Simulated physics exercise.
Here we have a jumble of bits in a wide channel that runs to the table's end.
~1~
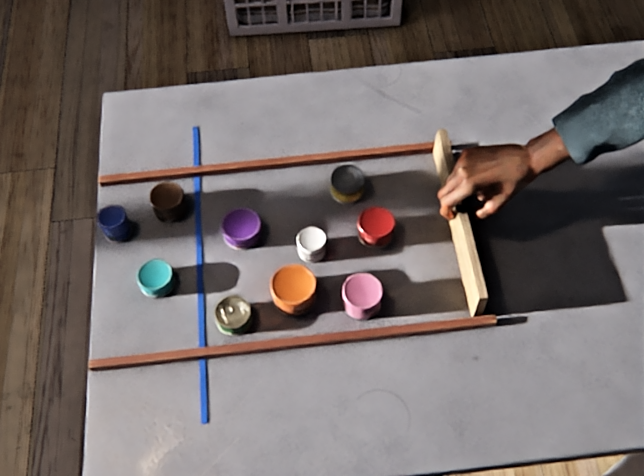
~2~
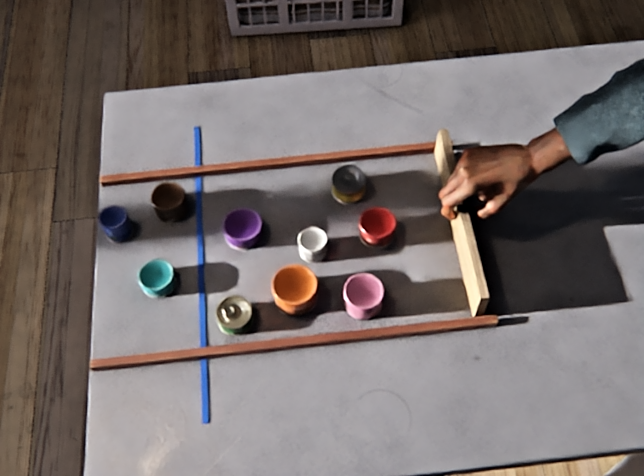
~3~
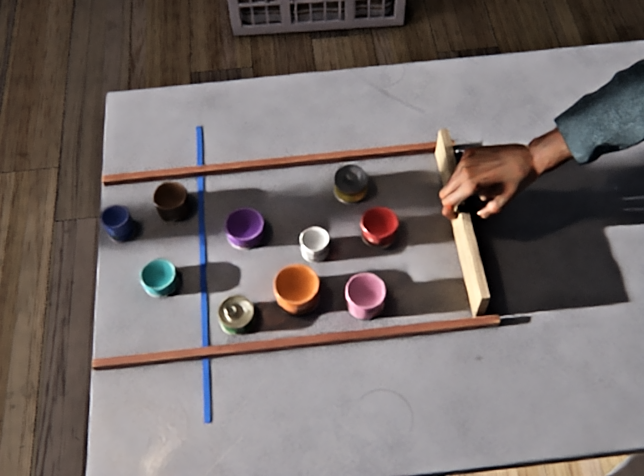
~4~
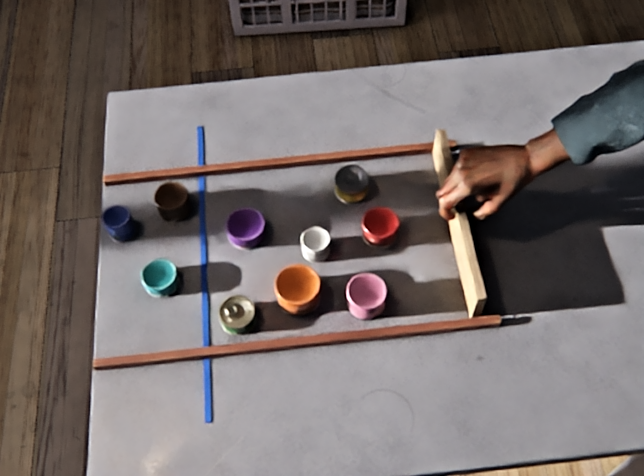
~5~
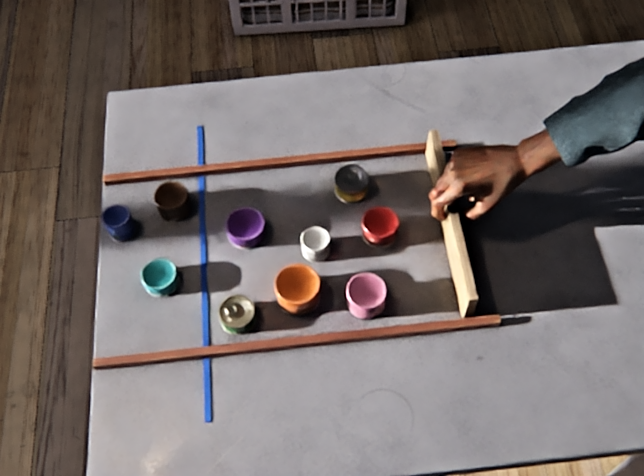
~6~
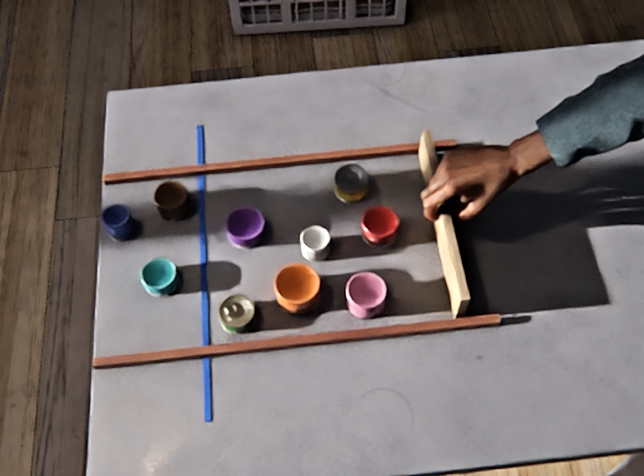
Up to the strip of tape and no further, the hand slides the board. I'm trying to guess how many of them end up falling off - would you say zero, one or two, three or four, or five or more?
I would say zero.
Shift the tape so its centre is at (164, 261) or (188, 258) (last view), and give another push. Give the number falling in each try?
Respectively 1 and 0.
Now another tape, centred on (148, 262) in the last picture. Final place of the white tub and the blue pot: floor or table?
White tub still up; blue pot down.
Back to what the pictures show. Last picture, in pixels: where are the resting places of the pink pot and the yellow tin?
The pink pot ends up near (184, 328), and the yellow tin near (184, 199).
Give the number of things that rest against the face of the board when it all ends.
In contact: 4.
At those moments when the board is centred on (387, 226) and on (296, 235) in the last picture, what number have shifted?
Note: First position 1; second position 7.
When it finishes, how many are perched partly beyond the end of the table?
0 is the number.
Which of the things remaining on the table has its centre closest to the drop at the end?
Answer: The blue pot.
Soon after, none off yet; blue pot at rest near (119, 223); turquoise pot at rest near (160, 277); brown tub at rest near (173, 201).
In the end, the number that fall off is zero.
